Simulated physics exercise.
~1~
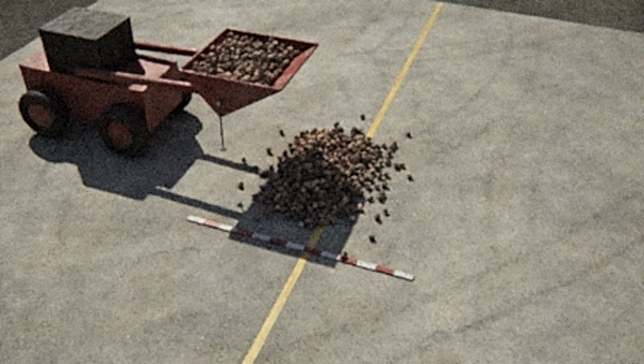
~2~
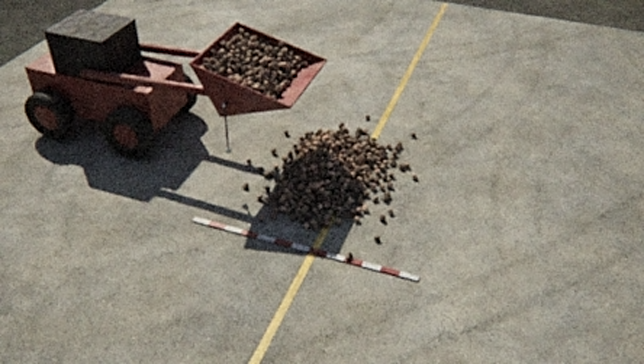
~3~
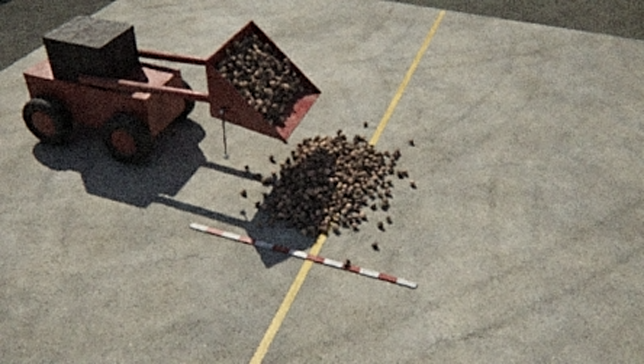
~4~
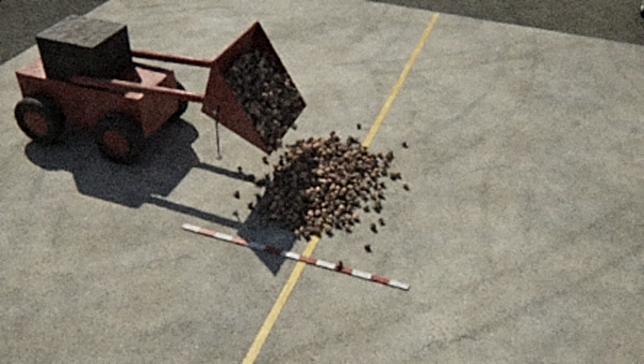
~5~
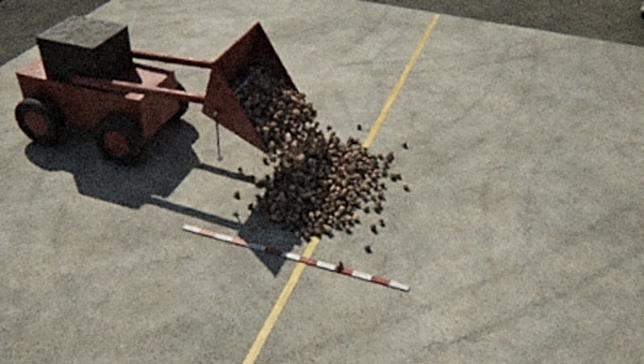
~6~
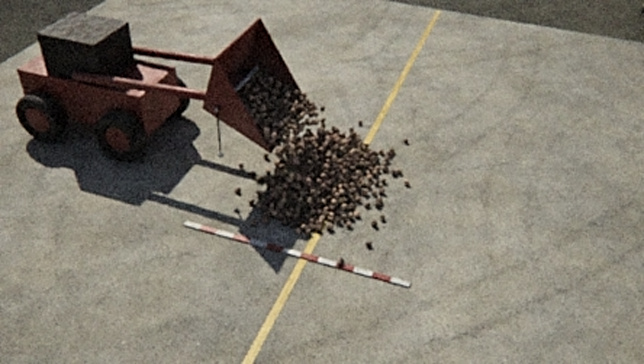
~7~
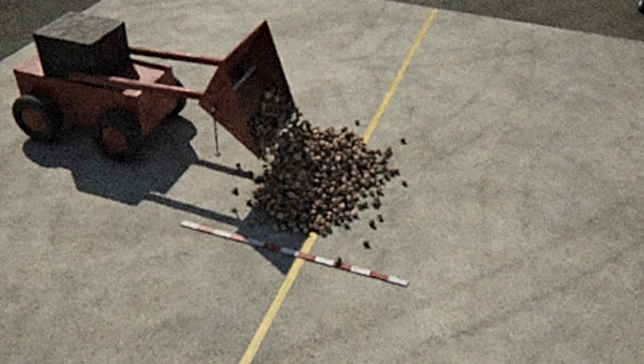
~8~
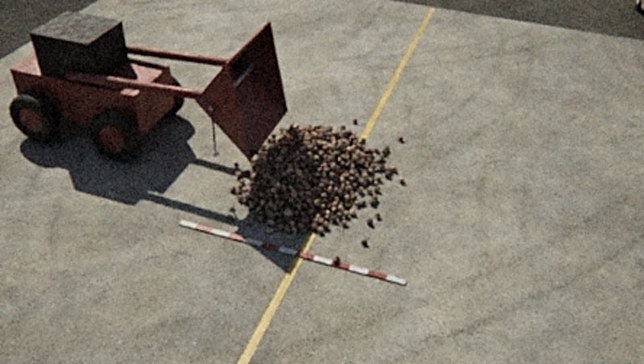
A red loader's raised bucket, heaped with brown stones, begins tilting forward beside a loose pile of similar stones that lies on grey pavement across a yellow line. The bucket swings steadily down to the right while its load stays mostly inside. It pauses at a slant as stones start sliding over the lip and pour onto the near side of the pile. Then it tips further, and the remaining stones run out. At the end the bucket hangs steeply and empty, and the pile is fuller toward the loader, with only slightly more beyond the yellow line.
